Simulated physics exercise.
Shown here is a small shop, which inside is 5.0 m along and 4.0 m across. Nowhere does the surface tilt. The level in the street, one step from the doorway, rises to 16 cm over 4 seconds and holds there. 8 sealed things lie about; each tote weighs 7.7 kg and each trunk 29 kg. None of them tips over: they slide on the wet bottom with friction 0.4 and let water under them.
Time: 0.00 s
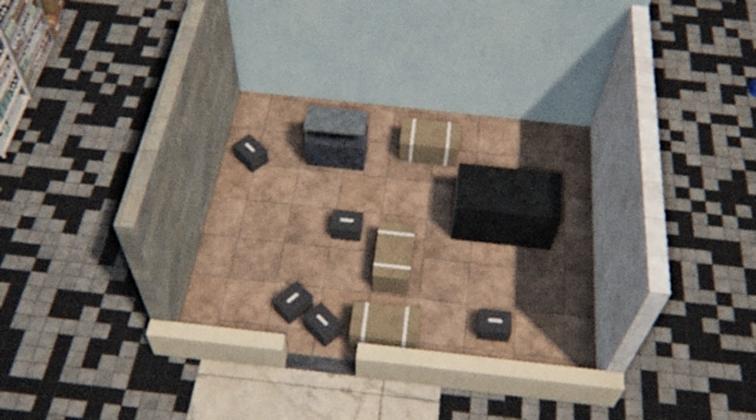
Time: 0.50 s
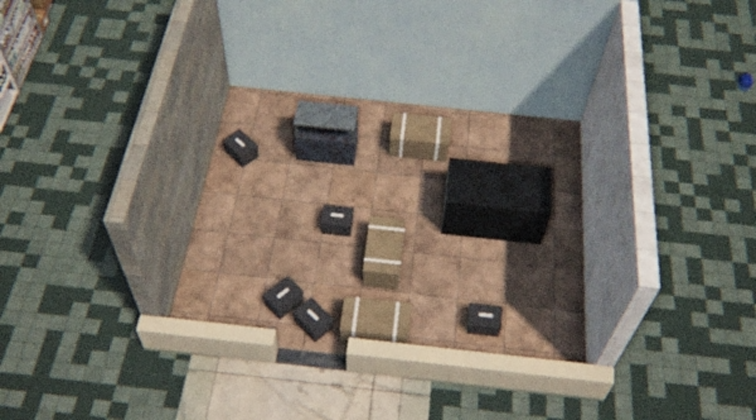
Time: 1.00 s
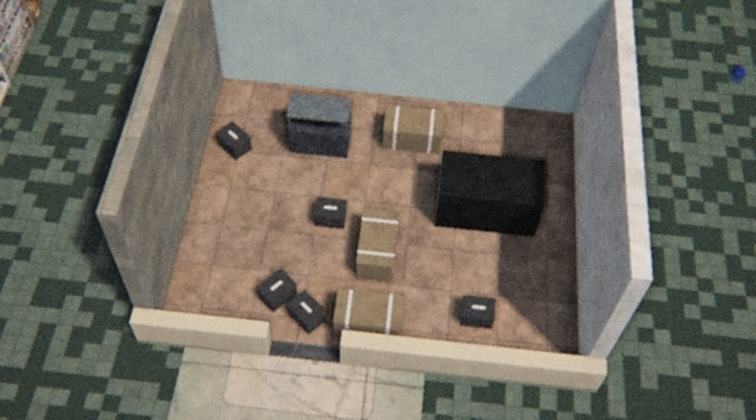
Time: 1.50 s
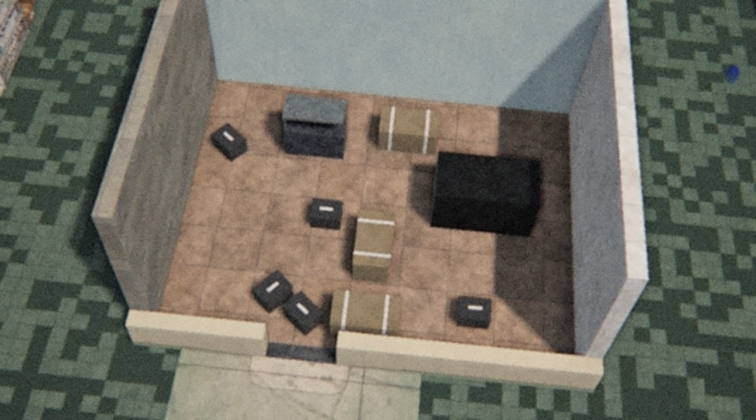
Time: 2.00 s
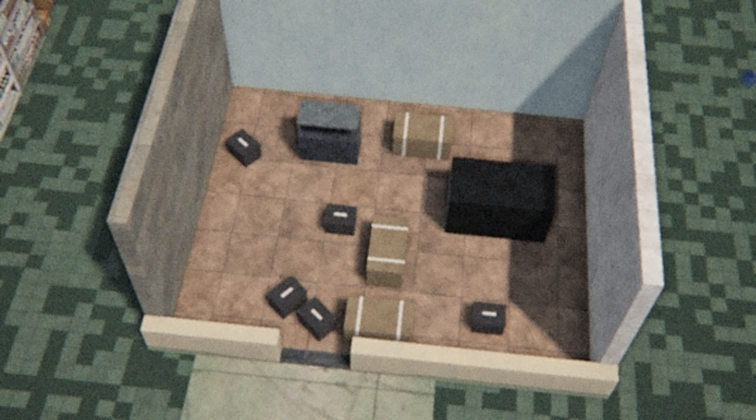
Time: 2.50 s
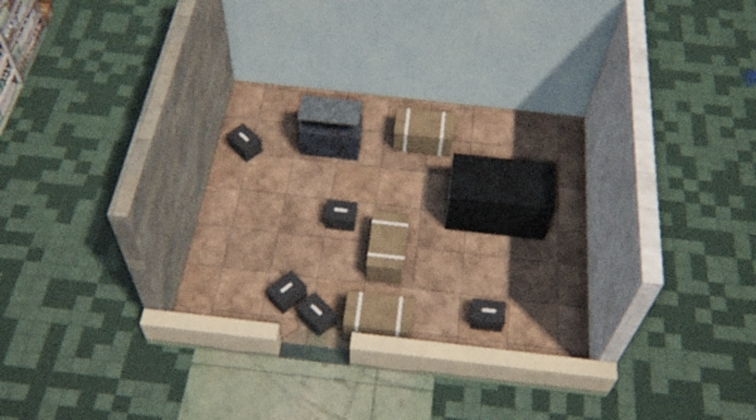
The clip shows a roofless shop from above, with dark boxes and tan trunks staying still as the view shifts slightly; outside, the black-and-white ground turns patchy green, then the pale path by the doorway takes on a greenish tint.
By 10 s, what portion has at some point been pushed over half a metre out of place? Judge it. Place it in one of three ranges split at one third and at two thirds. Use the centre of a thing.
It's going to be somewhere in the middle, I reckon.
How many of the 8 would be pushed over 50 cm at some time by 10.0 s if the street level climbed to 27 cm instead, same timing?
I count 6 of them in that case.
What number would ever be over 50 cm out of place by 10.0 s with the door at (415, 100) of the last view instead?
In that case the number is 1.
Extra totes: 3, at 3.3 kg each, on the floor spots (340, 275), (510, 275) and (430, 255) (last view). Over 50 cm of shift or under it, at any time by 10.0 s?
In the same order as the question: Farther, not as far, not as far.
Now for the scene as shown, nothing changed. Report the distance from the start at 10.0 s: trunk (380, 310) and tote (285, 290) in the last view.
Respectively 0 and 80 centimetres.
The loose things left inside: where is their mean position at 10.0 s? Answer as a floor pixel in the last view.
Mean position approx. (348, 212).
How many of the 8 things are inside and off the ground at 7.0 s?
I count 0.
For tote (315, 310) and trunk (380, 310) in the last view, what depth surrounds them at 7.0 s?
Depths: Near 5 cm, then near 4 cm.
After 3.5 s 0 of 8 are over 50 cm from their spots; 0 afloat.
After 4.5 s 1 of 8 are over 50 cm from their spots; 0 afloat.
After 7.0 s 3 of 8 are over 50 cm from their spots; 0 afloat.
After 10.0 s 4 of 8 are over 50 cm from their spots, and 4 have been at some point; 1 afloat.
